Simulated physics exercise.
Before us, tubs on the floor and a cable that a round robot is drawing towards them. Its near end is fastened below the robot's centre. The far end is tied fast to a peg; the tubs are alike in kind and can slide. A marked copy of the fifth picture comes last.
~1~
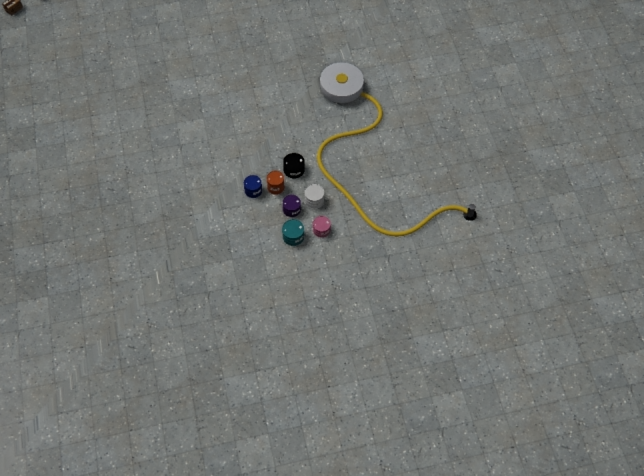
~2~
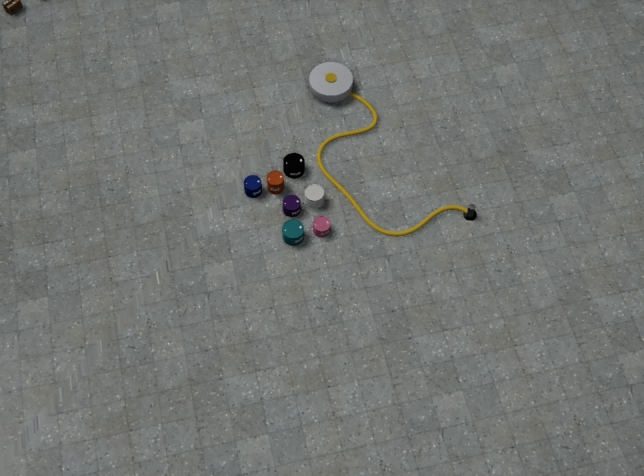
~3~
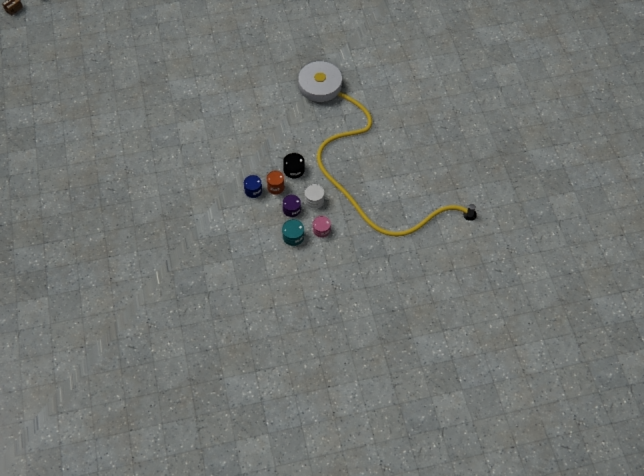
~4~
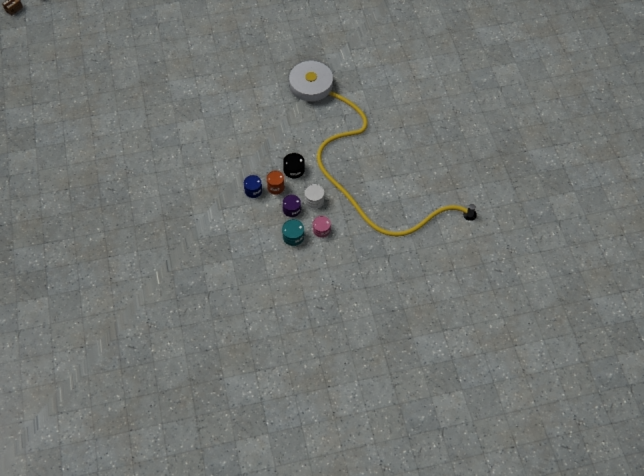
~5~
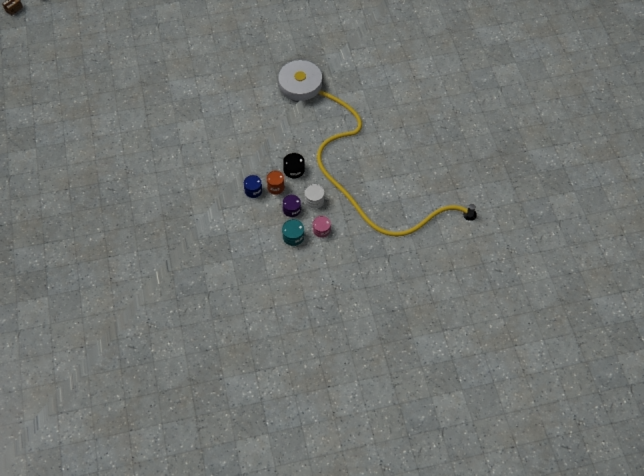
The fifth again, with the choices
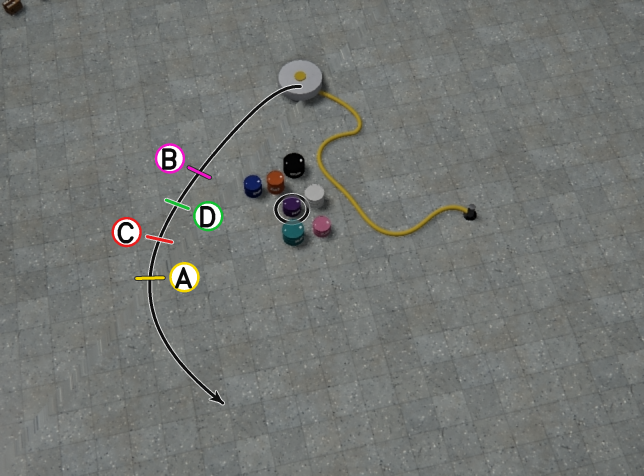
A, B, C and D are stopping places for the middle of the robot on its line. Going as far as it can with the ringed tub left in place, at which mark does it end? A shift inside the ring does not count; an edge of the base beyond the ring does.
A.
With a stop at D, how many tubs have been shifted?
The count is none.
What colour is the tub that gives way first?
The black one.
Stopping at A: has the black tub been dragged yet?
Yes.
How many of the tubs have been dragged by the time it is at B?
By then, none.
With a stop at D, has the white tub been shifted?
No.
On the marked copy, A at (150, 278); B at (199, 173); C at (159, 239); D at (177, 204); the ring at (292, 209); the route from (300, 86) via (169, 218) to (223, 403).
Taking A. A third of the way, robot (231, 129); purple tub (292, 206).
Two thirds of the way, robot (176, 200); purple tub (292, 206).
When it is over, robot (149, 274); purple tub (292, 206); black tub (295, 185); blue tub (259, 195); the purple tub is still in its ring.
As for the rest, B is safe but short; C is safe but short; D is safe but short.
